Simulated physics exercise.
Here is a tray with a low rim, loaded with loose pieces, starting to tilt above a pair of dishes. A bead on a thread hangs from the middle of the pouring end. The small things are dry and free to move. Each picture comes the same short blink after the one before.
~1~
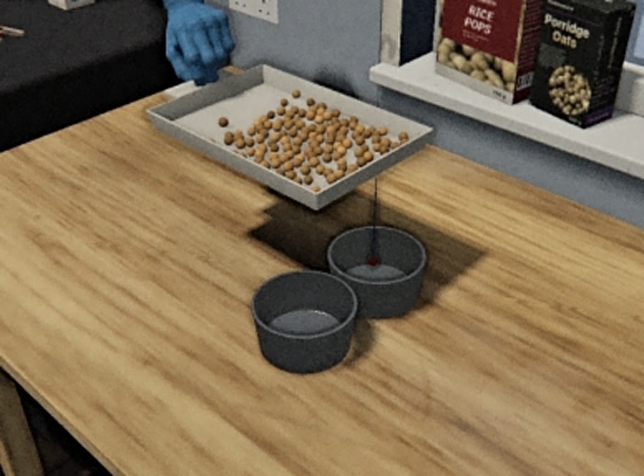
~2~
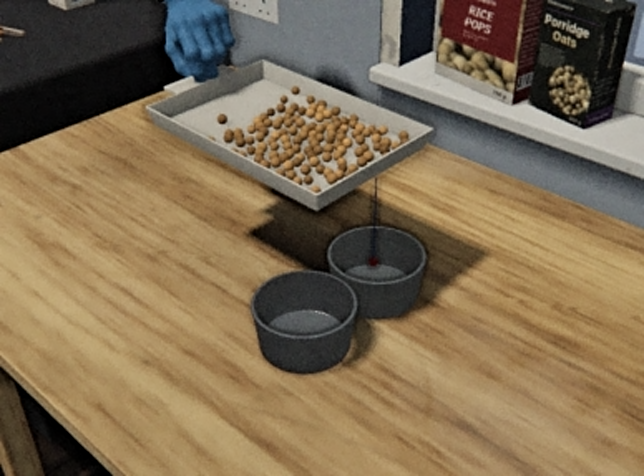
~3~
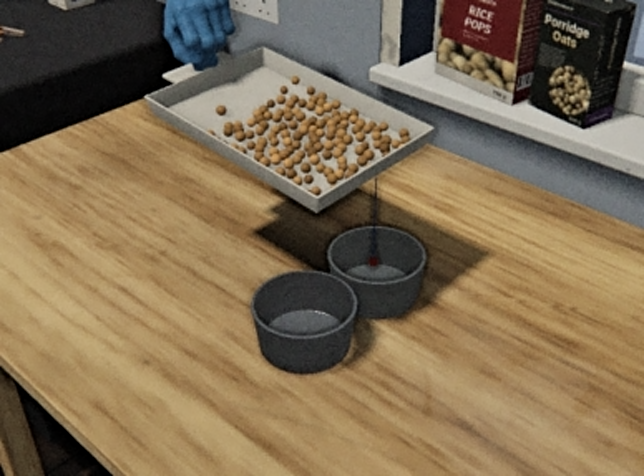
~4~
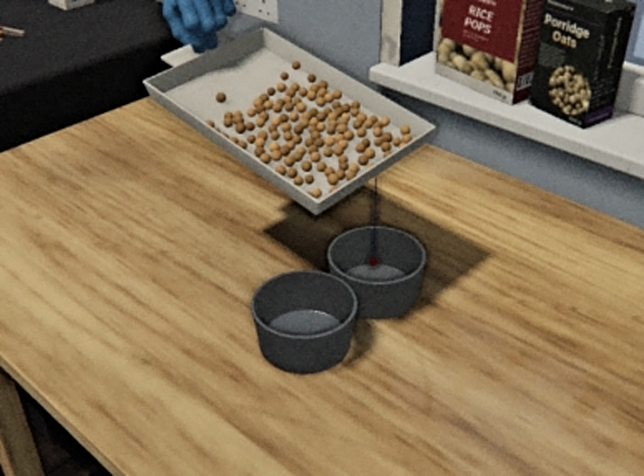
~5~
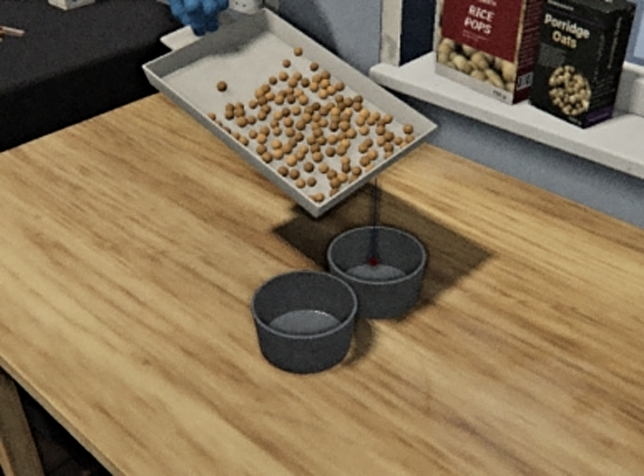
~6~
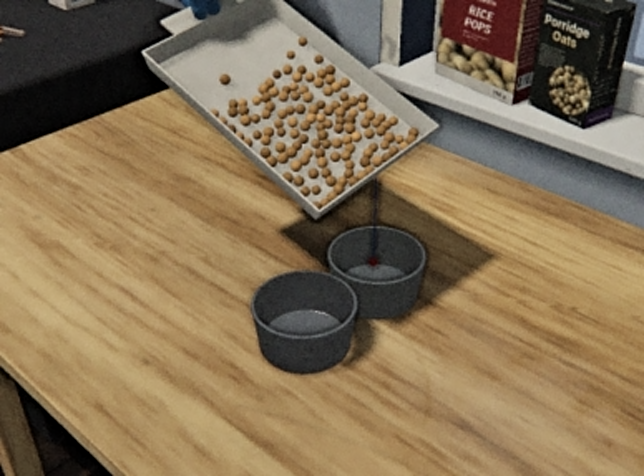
The clip shows a blue-gloved hand raising the far end of a shallow tray of small round brown pieces above two dark dishes on a wooden table; the tray slants increasingly, its near left corner lowest, and the pieces shift slightly.
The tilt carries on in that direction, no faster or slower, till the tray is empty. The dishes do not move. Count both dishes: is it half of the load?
Caught overall: Less than half.
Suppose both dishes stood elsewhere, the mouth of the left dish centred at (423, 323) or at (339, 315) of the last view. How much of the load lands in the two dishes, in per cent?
Roughly 10 per cent, and 90 per cent.
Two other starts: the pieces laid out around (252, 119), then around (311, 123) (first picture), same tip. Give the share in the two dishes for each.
About 30 and 40 per cent.
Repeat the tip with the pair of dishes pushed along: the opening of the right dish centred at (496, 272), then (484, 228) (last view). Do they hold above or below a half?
First below a half, then under half.
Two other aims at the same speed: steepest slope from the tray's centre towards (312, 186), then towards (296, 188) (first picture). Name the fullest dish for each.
In turn: The left one; the left one.
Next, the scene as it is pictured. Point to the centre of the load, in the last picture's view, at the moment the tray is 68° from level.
At about (345, 184).
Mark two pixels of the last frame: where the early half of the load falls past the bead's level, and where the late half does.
First near (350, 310), later near (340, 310).
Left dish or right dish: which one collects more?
Fuller: Left.
Soon, tray tipped steeply; most on the tray; a stray few in the left dish; a stray few outside both; a small part in the air.
A while on, tray tipped past a quarter turn; a stray few on the tray; about a quarter in the left dish; about half outside both; about a quarter in the air.
Towards the end, tray tipped past a quarter turn; about a third in the left dish; about two thirds outside both.
Finally, tray tipped past a quarter turn; about a third in the left dish; none in the right dish; about two thirds outside both.
